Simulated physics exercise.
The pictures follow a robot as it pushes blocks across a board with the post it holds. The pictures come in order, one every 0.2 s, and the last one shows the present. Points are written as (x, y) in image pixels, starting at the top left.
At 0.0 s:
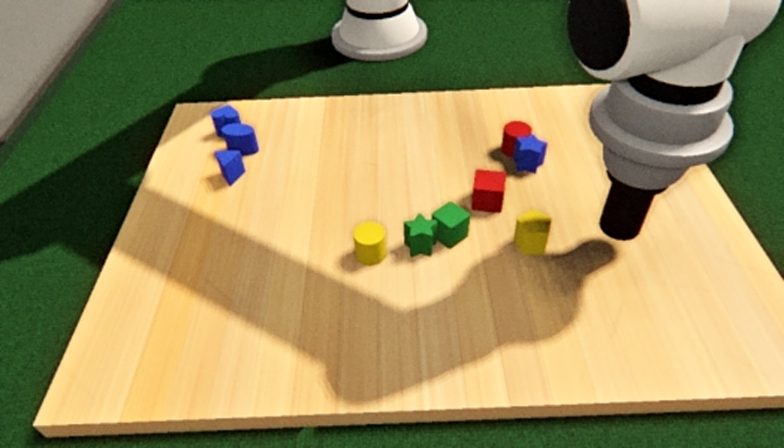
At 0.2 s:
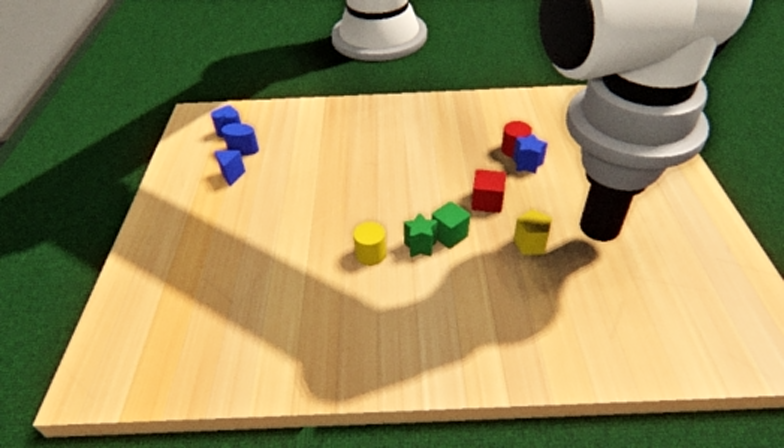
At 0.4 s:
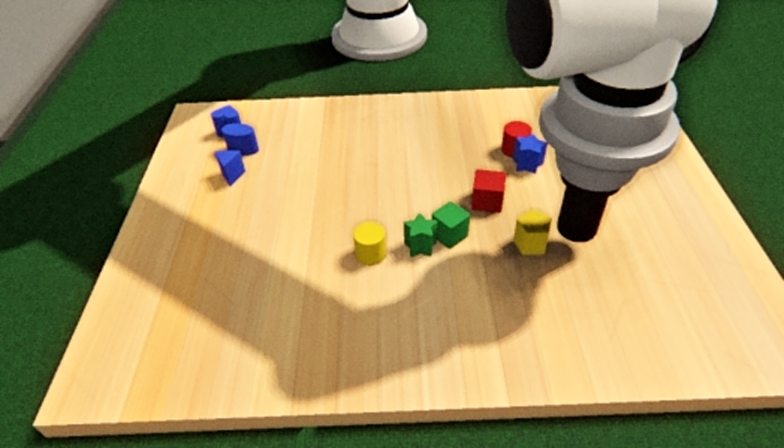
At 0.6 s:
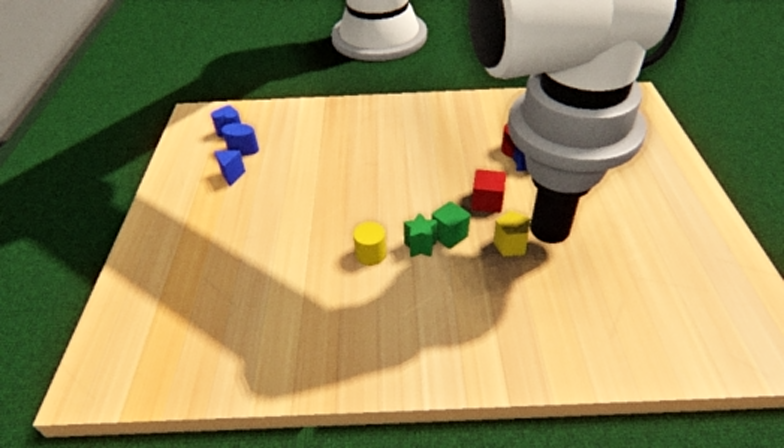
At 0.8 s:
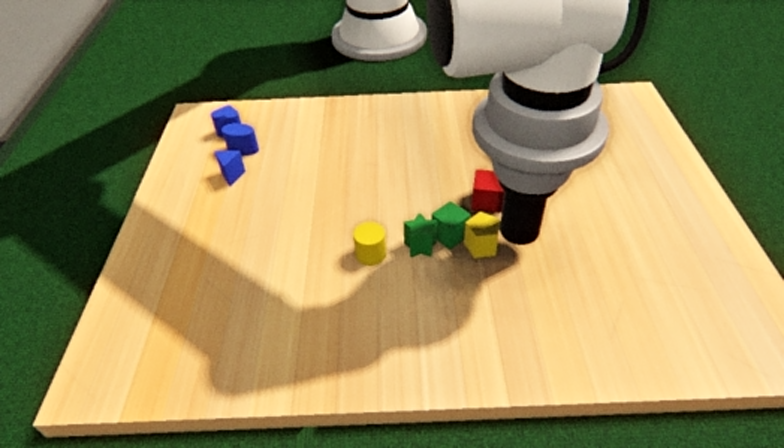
Robot arm with a dark post moving left across a wooden board, then pushing a yellow block toward green blocks.
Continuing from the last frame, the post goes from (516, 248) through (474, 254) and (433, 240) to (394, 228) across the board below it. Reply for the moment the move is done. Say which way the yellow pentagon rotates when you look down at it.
Overhead view: Anti-clockwise.
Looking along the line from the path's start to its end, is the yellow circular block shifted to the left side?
I expect so.
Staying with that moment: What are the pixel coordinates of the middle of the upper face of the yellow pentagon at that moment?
Close to (359, 208).
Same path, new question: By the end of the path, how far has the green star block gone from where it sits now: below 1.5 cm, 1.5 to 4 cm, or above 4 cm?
My prediction: Over 4 cm.
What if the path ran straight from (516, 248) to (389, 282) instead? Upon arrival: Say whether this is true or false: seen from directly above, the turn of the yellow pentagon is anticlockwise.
It is false.
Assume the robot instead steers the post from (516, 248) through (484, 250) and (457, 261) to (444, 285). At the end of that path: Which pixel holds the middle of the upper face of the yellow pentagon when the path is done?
Around (423, 232).
The first path, step by step. One third of the way, post (476, 238); green star block (409, 224), turned 30° anticlockwise; green square piece (432, 205), turned 15° clockwise; yellow pentagon (441, 226), turned 15° clockwise.
Two thirds of the way, post (434, 225); yellow circular block (351, 236); green star block (370, 219), turned 30° anticlockwise; green square piece (416, 196), turned 70° clockwise; yellow pentagon (399, 217).
At the end, post (394, 212); yellow circular block (330, 241); green star block (332, 219), turned 60° anticlockwise; green square piece (400, 184), turned 145° clockwise; yellow pentagon (359, 208), turned 20° anticlockwise.
